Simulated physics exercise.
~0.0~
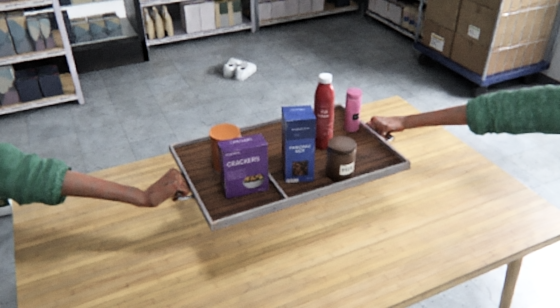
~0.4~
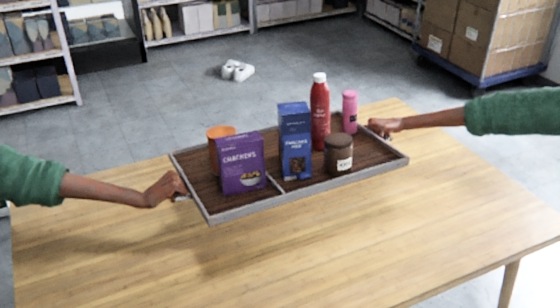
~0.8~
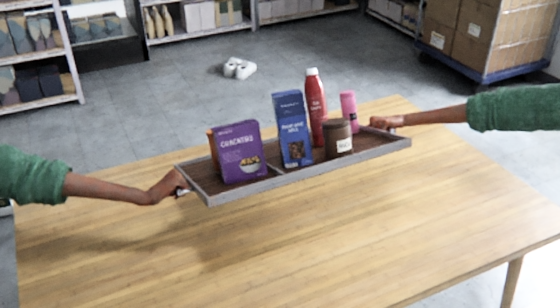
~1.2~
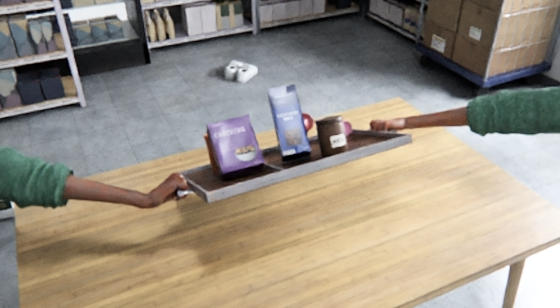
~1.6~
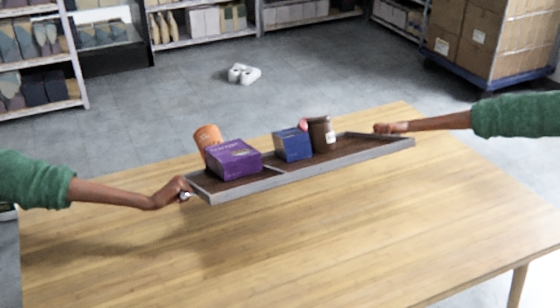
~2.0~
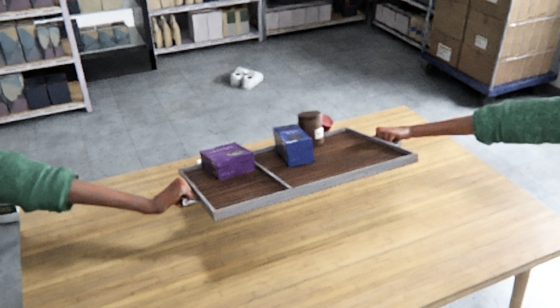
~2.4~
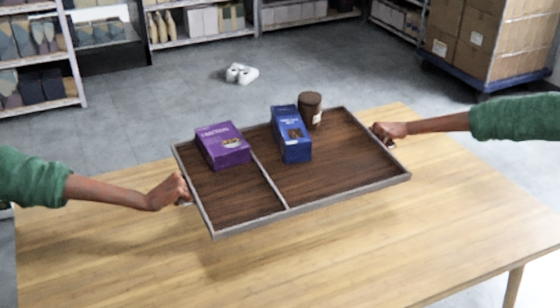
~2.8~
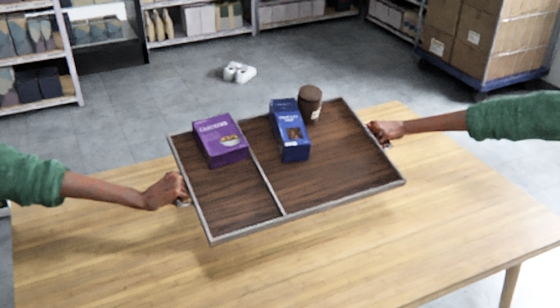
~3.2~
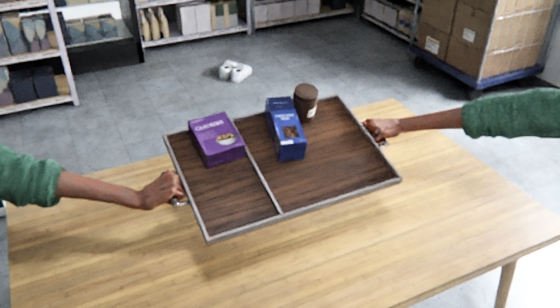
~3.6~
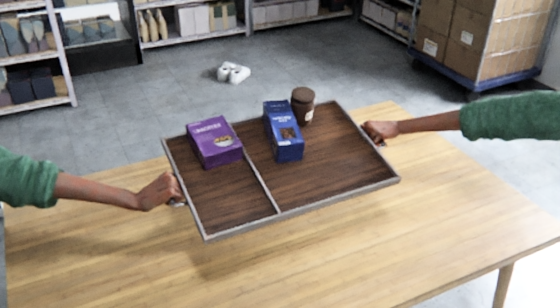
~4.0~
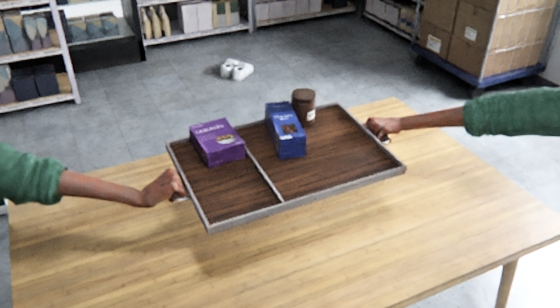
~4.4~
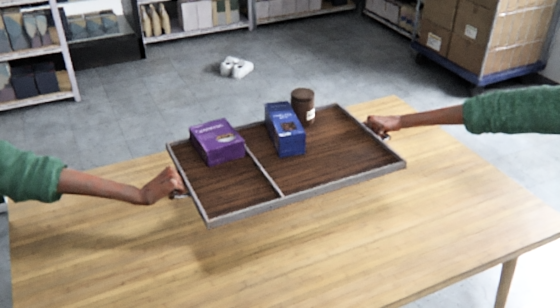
Above a wooden table in a storeroom, two hands tipped a loaded tray away from the viewer, then back and level; the red bottle, pink shaker and orange tin went off it, leaving the purple and blue boxes lying over and the brown jar upright.
